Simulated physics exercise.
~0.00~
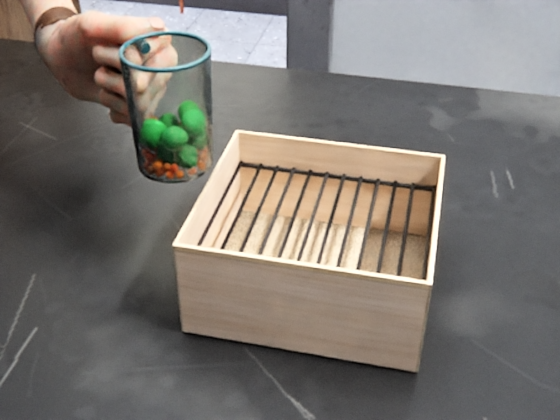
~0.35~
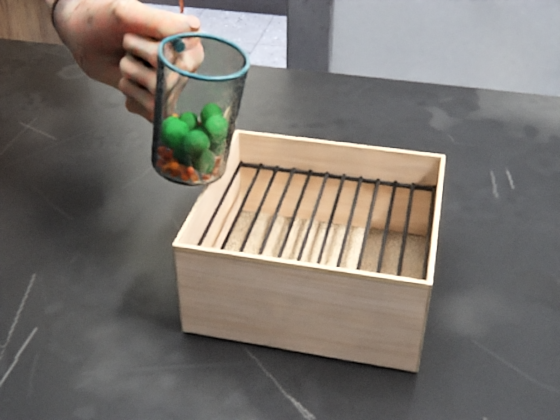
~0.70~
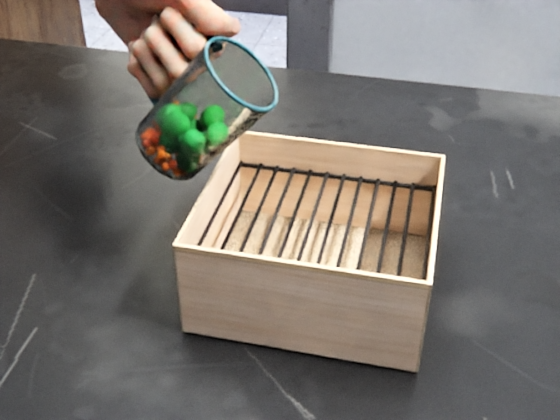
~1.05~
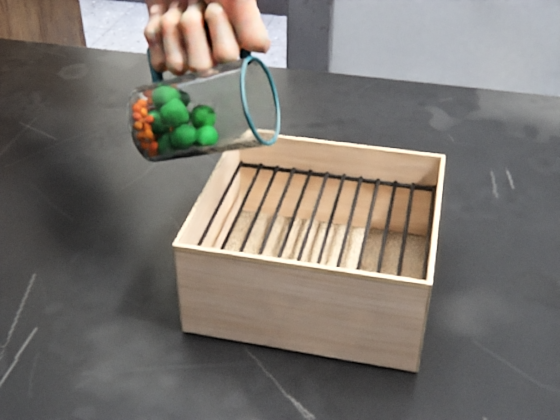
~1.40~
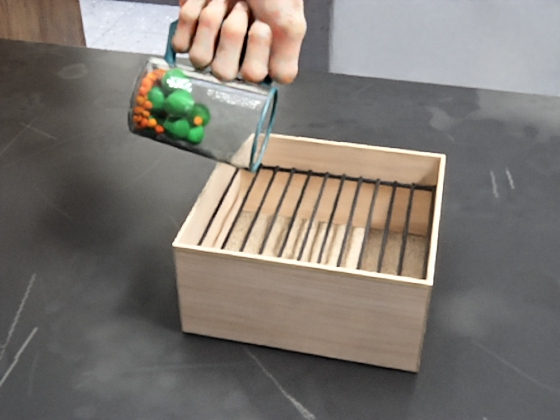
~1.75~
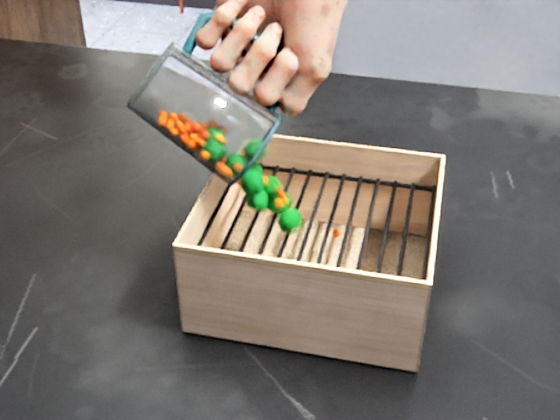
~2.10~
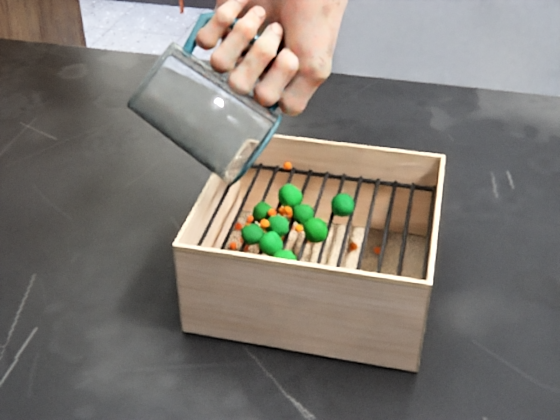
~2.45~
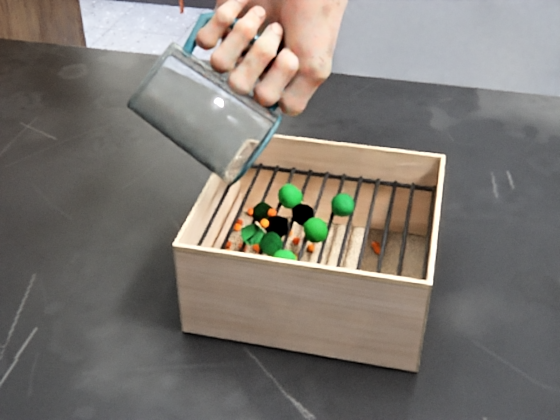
A hand holds a clear cup with a teal rim, filled with green balls and small orange bits, above a dark, scratched tabletop. Seen from above at an angle by a still camera, an open pale wooden box sits right of centre, with a rack of thin black wires across its inside. The hand moves the cup right and tips it onto its side, then further until its mouth points down over the box. Green and orange pieces tumble out together onto the wires. The cup ends up empty, with green balls resting on the rack while nearly all the orange bits drop through.
